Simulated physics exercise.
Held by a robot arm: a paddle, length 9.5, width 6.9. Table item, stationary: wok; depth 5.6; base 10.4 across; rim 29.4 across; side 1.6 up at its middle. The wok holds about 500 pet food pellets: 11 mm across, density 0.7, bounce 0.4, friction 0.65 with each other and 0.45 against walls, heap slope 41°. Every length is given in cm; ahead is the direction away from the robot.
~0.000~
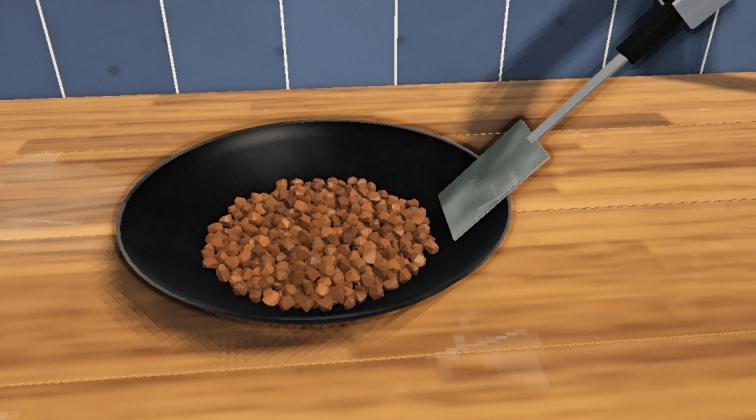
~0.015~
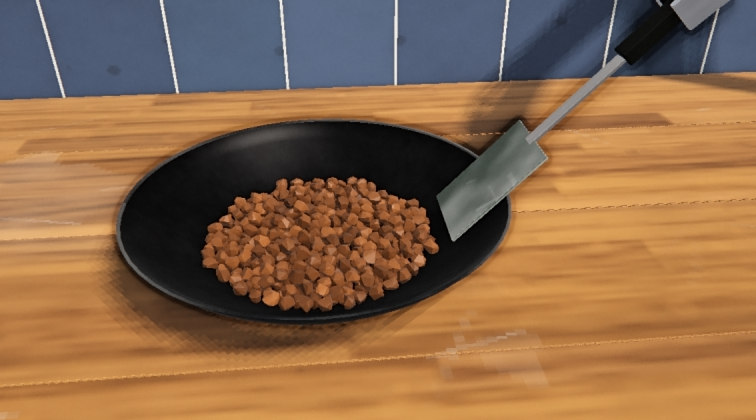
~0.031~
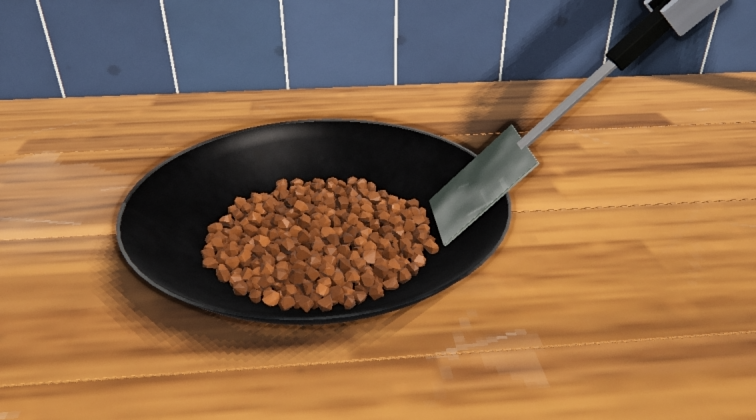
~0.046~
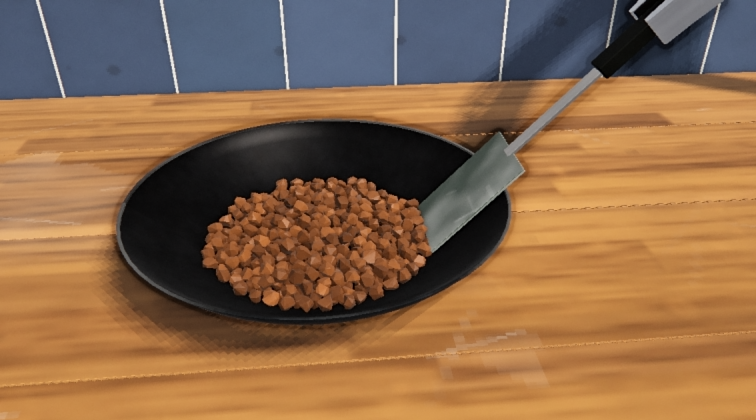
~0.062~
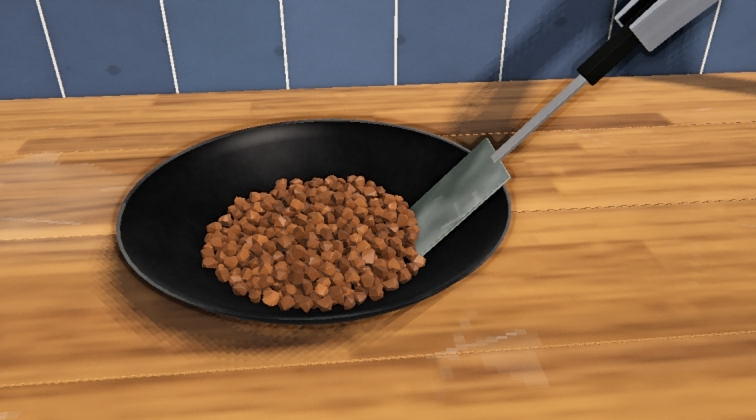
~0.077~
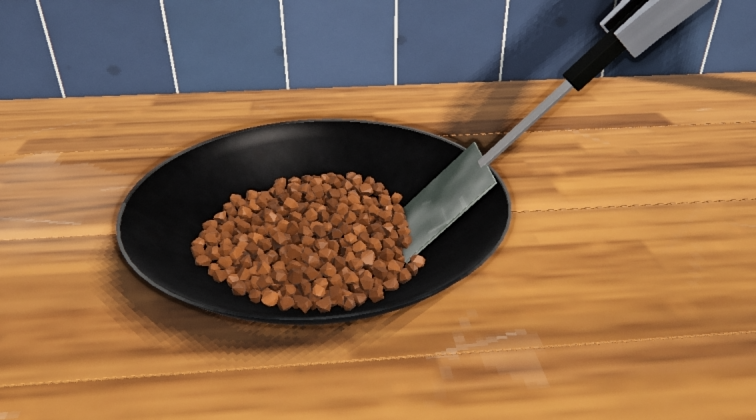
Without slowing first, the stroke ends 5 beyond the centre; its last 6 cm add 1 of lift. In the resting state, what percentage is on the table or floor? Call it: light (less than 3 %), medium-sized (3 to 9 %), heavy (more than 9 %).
It comes out light.
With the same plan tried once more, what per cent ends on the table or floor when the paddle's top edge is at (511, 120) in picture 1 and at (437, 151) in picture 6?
My guess would be close to 5 per cent.
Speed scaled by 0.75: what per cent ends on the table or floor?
Roughly 0 percent ends on the table or floor.
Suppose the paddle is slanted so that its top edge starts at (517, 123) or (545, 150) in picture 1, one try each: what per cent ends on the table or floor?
Some 0 and 0 per cent.
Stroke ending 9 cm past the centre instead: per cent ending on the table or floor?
Then roughly 15 percent would finish on the table or floor.
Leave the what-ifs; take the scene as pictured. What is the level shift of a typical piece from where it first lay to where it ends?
Level distance of roughly 6 cm.
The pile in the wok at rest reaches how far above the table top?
Some 7.0 cm above the table.
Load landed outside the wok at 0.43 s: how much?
0 %.
After 0.14 s, sloping 46°, highest piece 5 above the table; 497 in the wok.
After 0.20 s, sloping 46°, highest piece 6 above the table; 497 in the wok.
After 0.43 s, sloping 46°, highest piece 7 above the table; 493 in the wok, 3 on the table or floor, 1 on the blade or in flight.
After 1.48 s, sloping 46°, highest piece 7 above the table; 493 in the wok, 4 on the table or floor.
In the end, 493 in the wok, 4 on the table or floor. That is 1 % on the table or floor.
